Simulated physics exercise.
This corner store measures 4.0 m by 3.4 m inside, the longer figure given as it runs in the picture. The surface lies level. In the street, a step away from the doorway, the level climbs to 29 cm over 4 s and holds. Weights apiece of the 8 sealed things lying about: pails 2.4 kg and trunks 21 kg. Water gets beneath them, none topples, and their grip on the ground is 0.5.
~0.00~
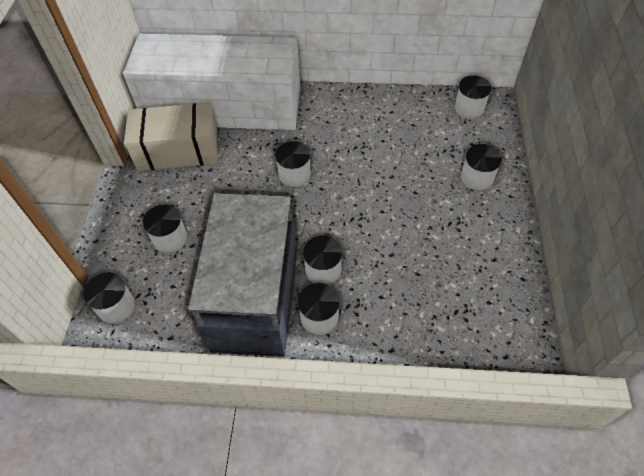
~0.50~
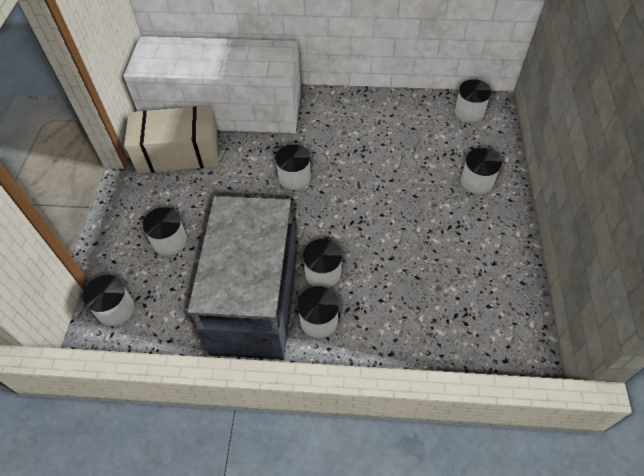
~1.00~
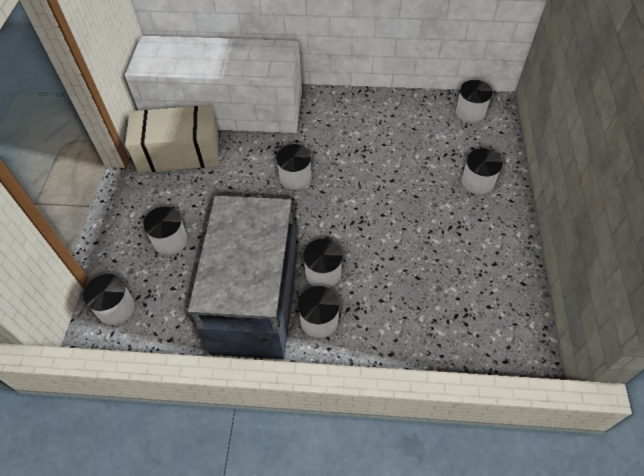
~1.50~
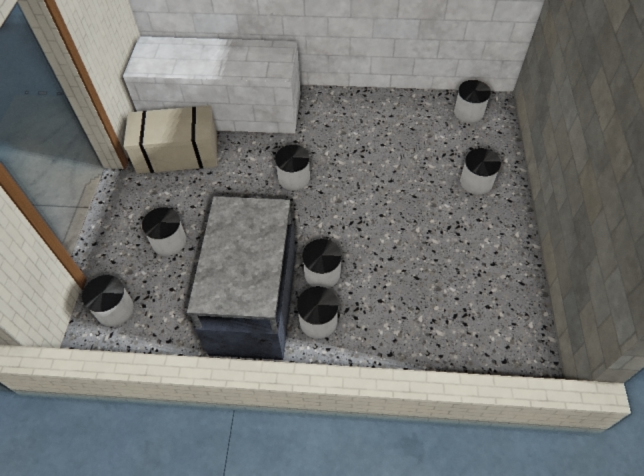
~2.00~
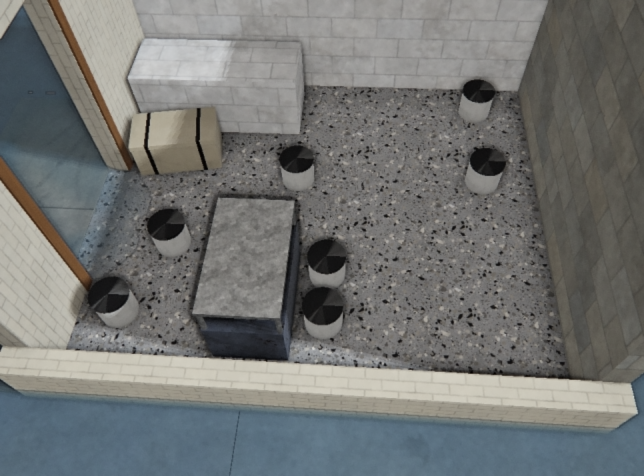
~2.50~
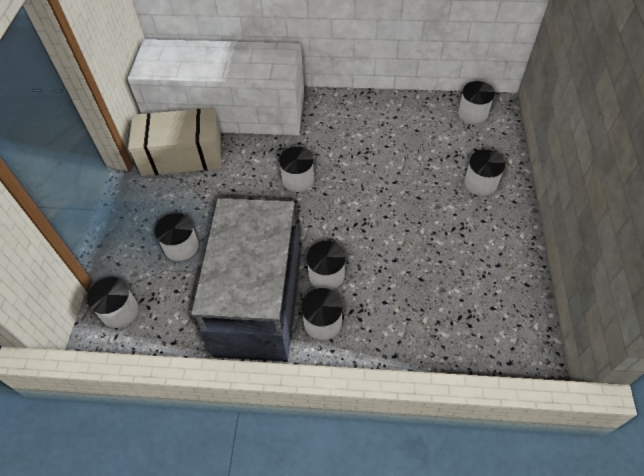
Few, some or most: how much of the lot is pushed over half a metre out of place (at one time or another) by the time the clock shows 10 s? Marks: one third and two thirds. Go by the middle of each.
Share: From one to two thirds.
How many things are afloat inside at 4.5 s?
I count 0.
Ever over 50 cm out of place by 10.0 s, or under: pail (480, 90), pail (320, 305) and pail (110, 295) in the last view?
In turn: Under, less, over.
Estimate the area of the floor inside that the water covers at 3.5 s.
Roughly 3.5 m2.
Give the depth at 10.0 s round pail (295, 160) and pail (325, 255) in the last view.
Roughly 14 and 14 cm.
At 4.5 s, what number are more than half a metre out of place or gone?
I count 2.
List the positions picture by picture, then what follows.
In the first picture, a pail at (161, 219), on the bottom; a pail at (293, 154), on the bottom; 0.0 m2 under water; 0 of 8 have shifted.
In the second picture, a pail at (161, 222), on the bottom; a pail at (293, 157), on the bottom; 0.0 m2 under water; 0 of 8 have shifted.
In the third picture, a pail at (162, 221) rests on the ground; a pail at (294, 157) rests on the ground; water covers 0.0 m2; 0 of 8 have shifted.
In the fourth picture, a pail at (161, 222), on the bottom; a pail at (292, 157), on the bottom; 0.0 m2 under water; 0 of 8 have shifted.
In the fifth picture, a pail at (166, 224), on the bottom; a pail at (297, 158), on the bottom; 0.3 m2 under water; 0 of 8 have shifted.
In the sixth picture, a pail at (174, 228) rests on the ground, 9 cm from its start; a pail at (296, 159), on the bottom; water covers 0.9 m2; 1 of 8 have shifted.
After 3.5 s 1 of 8 are over 50 cm from their spots; 1 afloat.
After 4.5 s 2 of 8 are over 50 cm from their spots; 0 afloat.
After 7.0 s 4 of 8 are over 50 cm from their spots; 5 afloat.
After 10.0 s 4 of 8 are over 50 cm from their spots, and 5 have been at some point; 8 afloat.
